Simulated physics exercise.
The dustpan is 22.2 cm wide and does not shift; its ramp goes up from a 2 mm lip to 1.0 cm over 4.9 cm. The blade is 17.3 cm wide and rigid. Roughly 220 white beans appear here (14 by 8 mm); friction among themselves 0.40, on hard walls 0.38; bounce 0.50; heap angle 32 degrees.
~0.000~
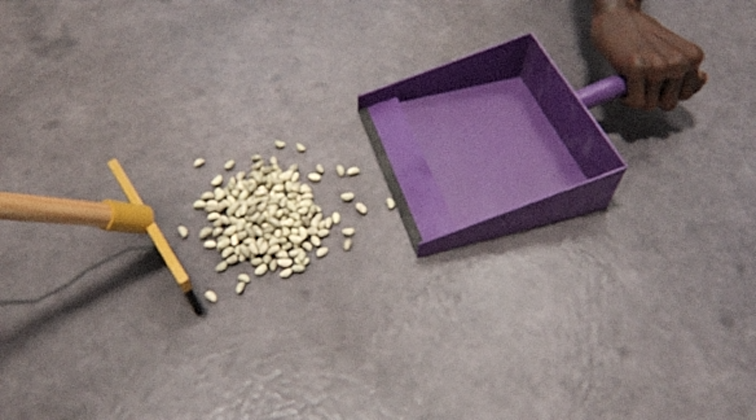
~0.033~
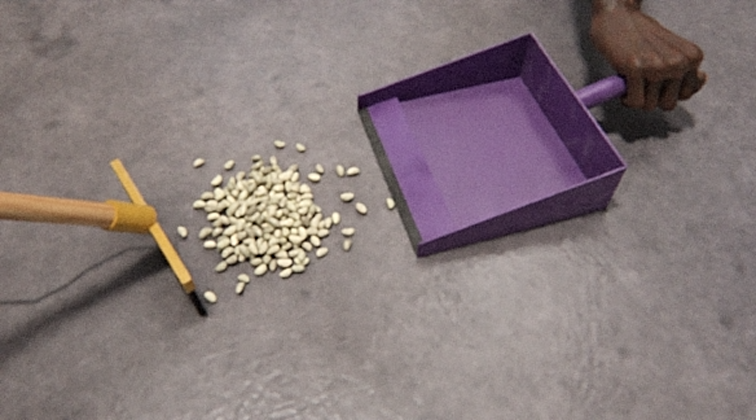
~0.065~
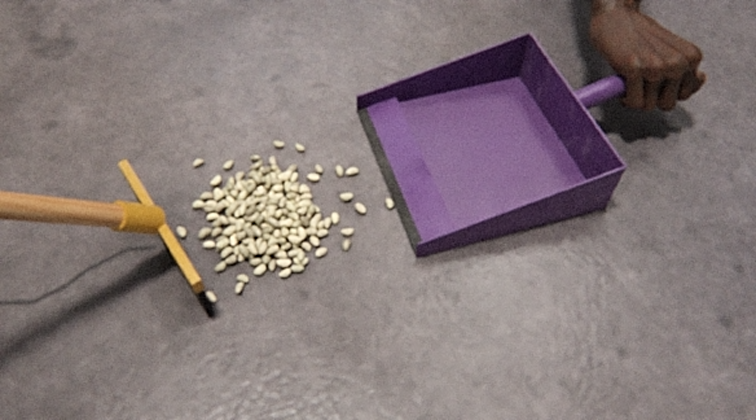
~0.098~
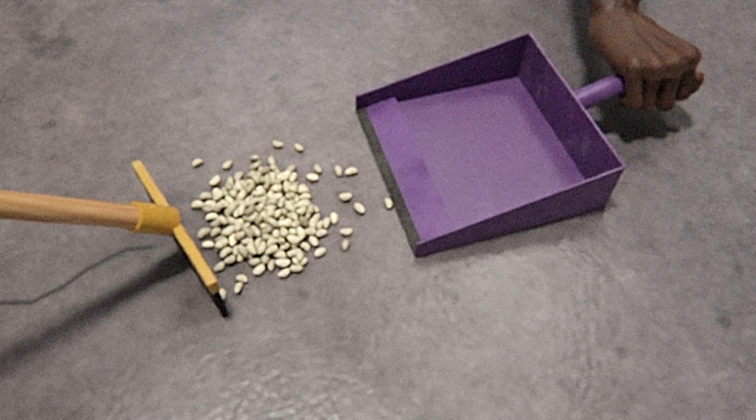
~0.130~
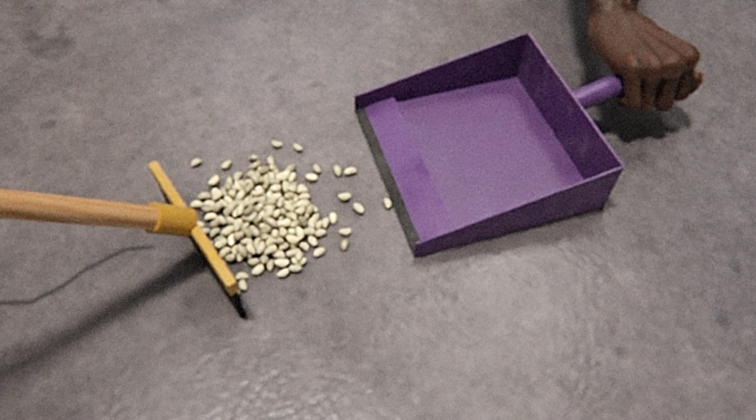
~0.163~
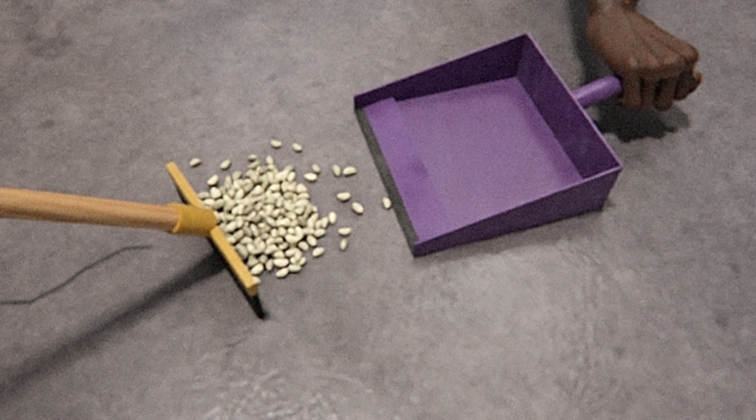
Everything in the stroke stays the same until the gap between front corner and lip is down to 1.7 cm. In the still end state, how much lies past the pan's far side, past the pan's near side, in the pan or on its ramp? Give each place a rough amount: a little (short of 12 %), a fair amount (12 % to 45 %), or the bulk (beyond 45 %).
Far side: A little; near side: A little; pan: A little.
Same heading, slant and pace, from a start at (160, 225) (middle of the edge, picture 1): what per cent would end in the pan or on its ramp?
Close to 10 in a hundred.
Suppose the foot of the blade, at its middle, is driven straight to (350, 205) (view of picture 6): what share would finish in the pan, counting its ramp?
Roughly 20 percent.
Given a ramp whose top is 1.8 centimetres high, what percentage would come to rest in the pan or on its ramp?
Estimate: About 0 in a hundred.
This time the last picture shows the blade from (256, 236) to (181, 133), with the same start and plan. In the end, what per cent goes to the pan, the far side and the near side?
The pan gets 30, the far side 15 and the near side 0.
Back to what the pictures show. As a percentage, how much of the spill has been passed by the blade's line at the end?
About 25 percent.
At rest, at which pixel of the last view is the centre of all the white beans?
Roughly pixel (344, 189).
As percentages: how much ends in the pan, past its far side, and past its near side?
Far side 0; near side 5; pan 5.
Then, at 0.31 s, middle of the blade 11 cm from the lip; 0 % over the lip, far side 0 %, near side 0 %.
After 0.41 s, middle of the blade 6 cm from the lip; 0 % over the lip, far side 0 %, near side 5 %.
After 0.64 s, middle of the blade 4 cm from the lip; 5 % over the lip, far side 0 %, near side 5 %.
In the end, at 1.2 s, far side 0 %, near side 5 %, pan 5 %, in front of the lip or behind the blade 90 %.
